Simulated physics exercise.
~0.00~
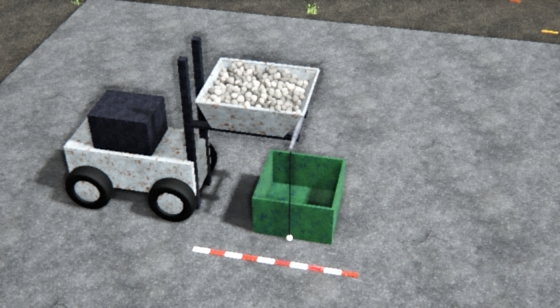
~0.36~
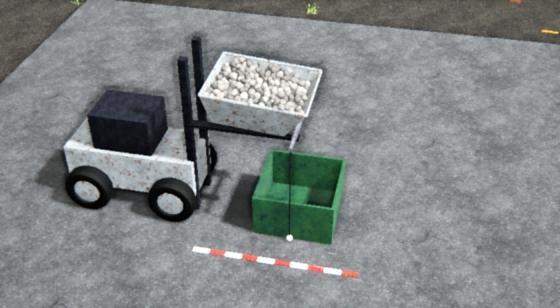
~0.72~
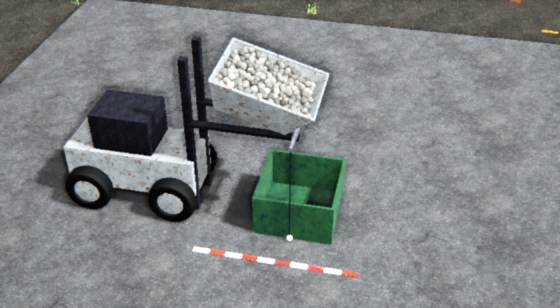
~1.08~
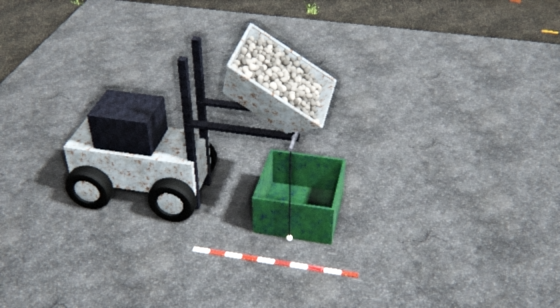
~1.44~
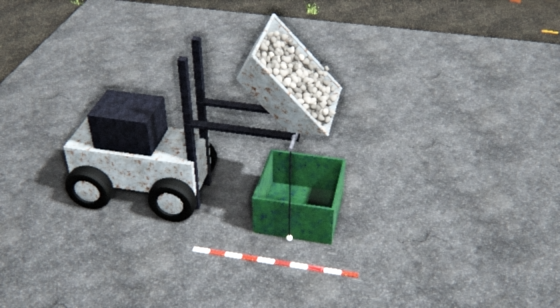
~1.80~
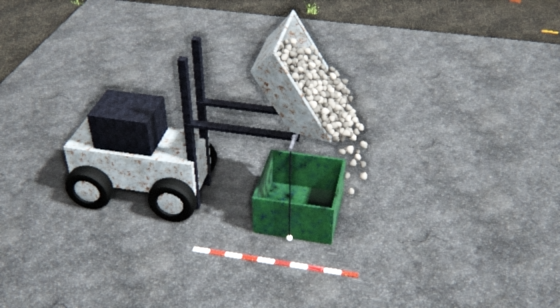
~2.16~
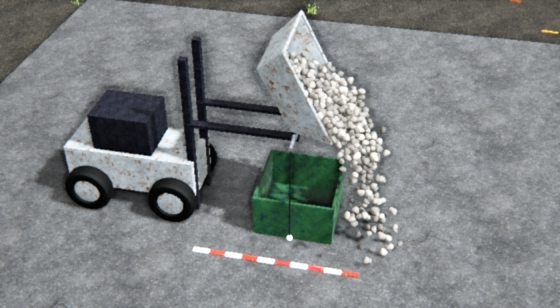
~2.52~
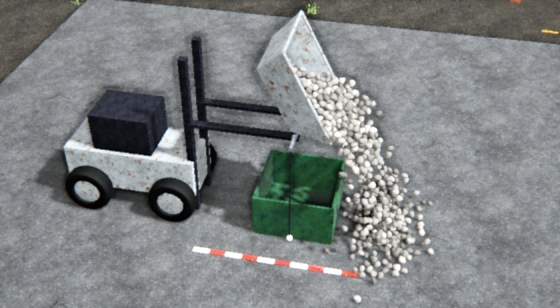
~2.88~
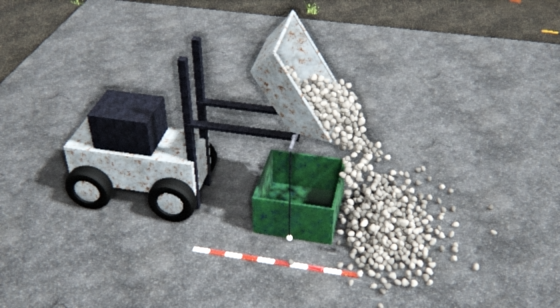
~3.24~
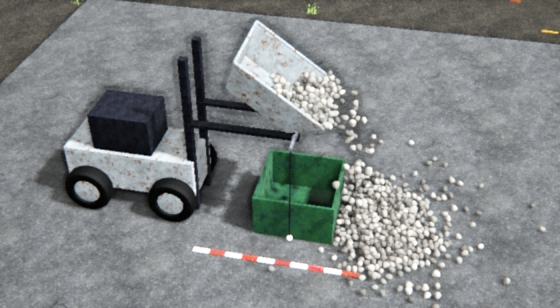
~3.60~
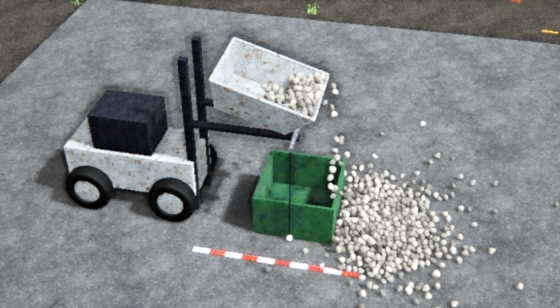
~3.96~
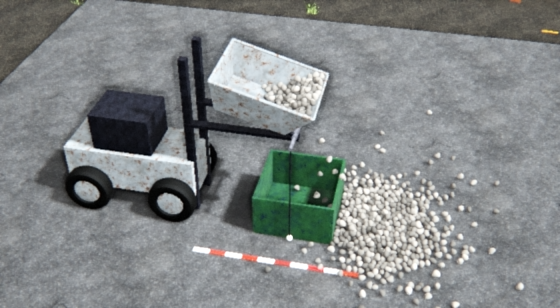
A forklift tips its skip, spilling most stones beside the green bin, then partly levels it.
